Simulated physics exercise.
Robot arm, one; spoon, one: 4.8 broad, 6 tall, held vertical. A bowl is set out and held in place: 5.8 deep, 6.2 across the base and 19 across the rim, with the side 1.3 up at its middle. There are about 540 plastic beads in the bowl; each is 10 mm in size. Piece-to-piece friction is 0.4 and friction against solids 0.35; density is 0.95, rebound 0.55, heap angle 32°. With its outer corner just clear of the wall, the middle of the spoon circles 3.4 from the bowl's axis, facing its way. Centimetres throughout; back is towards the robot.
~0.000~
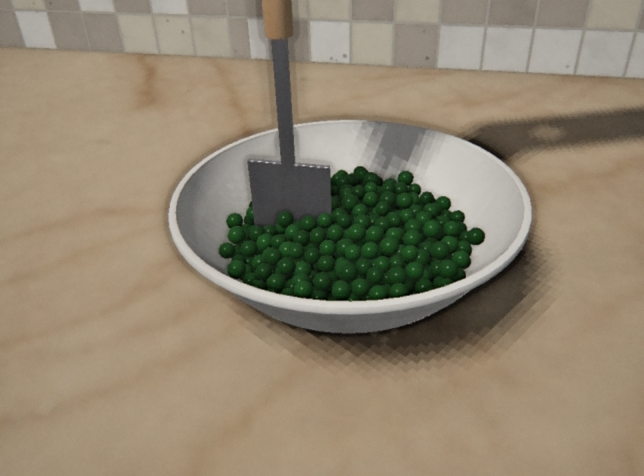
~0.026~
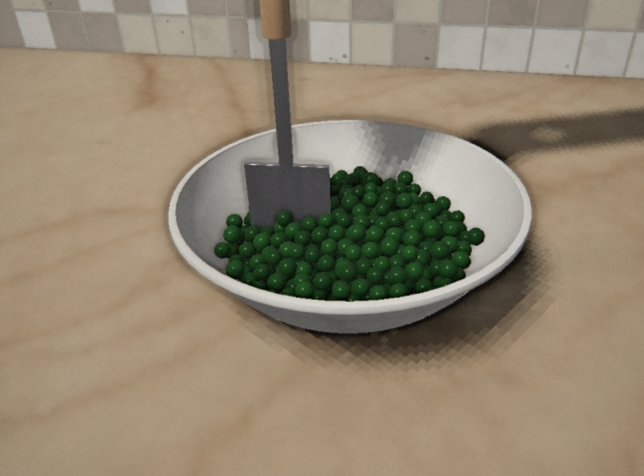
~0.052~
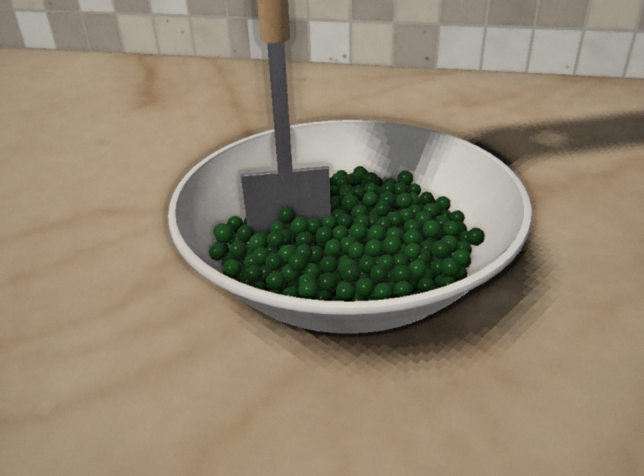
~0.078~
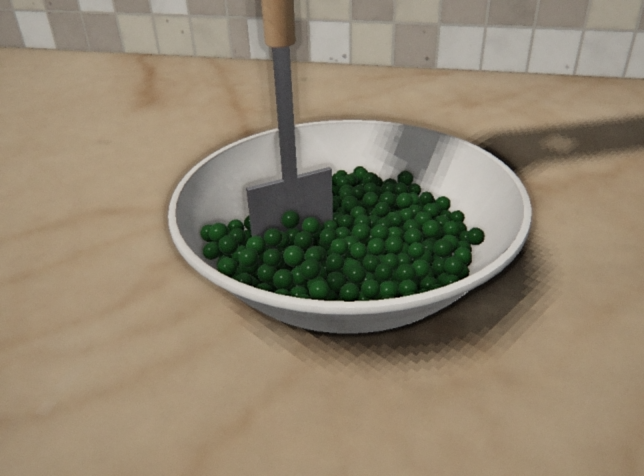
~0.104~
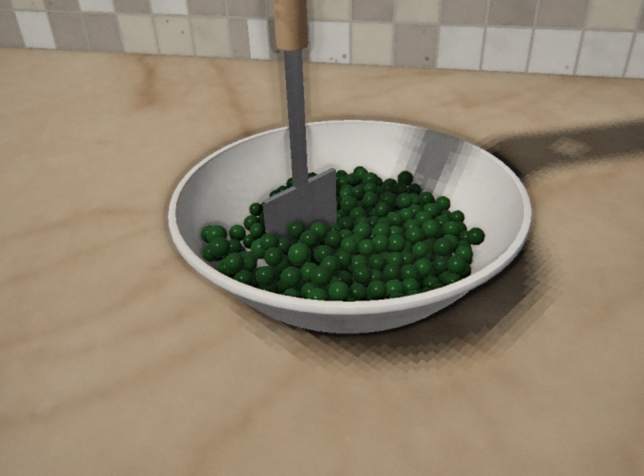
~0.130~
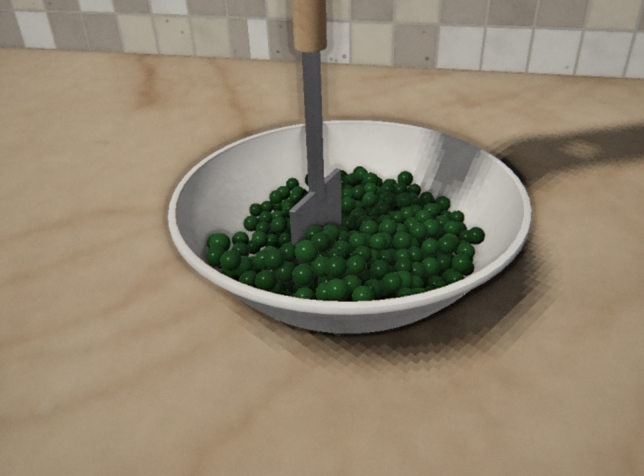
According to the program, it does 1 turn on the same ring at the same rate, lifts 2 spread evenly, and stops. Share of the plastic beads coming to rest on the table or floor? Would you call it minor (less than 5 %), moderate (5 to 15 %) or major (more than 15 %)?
I would call it moderate.
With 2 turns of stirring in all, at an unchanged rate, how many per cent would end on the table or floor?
About 15 per cent.
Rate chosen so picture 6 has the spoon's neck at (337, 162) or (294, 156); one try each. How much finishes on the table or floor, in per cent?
Near 20 per cent for the first, near 0 per cent for the second.
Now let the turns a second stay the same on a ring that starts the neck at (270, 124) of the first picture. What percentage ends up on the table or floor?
15 %.
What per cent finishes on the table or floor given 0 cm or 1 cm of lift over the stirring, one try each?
Some 10 and some 10 per cent.
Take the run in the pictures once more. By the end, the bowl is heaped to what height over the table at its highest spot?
Top height: Around 5.5 cm.
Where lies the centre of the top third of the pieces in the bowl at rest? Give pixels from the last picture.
The centre is near pixel (294, 219).
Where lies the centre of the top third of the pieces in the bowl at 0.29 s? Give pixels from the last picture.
Centre estimate: Approx. (445, 200) px.
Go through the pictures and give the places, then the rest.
In the first picture, the spoon neck at (286, 138), 0° round; upper third of the load around (353, 228), from x 225 to 475, top at y 175; 545 in the bowl.
In the second picture, the spoon neck at (285, 139), 6° round; upper third of the load around (350, 229), from x 225 to 475, top at y 175.
In the third picture, the spoon neck at (283, 145), 22° round; upper third of the load around (347, 236), from x 220 to 475, top at y 175.
In the fourth picture, the spoon neck at (288, 152), 40° round; upper third of the load around (343, 242), from x 210 to 475, top at y 175.
In the fifth picture, the spoon neck at (299, 158), 57° round; upper third of the load around (345, 249), from x 210 to 475, top at y 175.
In the sixth picture, the spoon neck at (315, 162), 75° round; upper third of the load around (356, 256), from x 215 to 475, top at y 175; 545 in the bowl.
After 0.29 s, 184° round, highest piece 8 above the table; 531 in the bowl, 6 on the table or floor, 8 in flight or on the tool.
After 0.45 s, 292° round, highest piece 7 above the table; 504 in the bowl, 32 on the table or floor, 9 in flight or on the tool.
After 0.73 s, 0° round, highest piece 5 above the table; 492 in the bowl, 53 on the table or floor.
After 1.43 s, 0° round, highest piece 5 above the table; 492 in the bowl, 53 on the table or floor.
In the end, 492 in the bowl, 53 on the table or floor. That is 10 % on the table or floor.
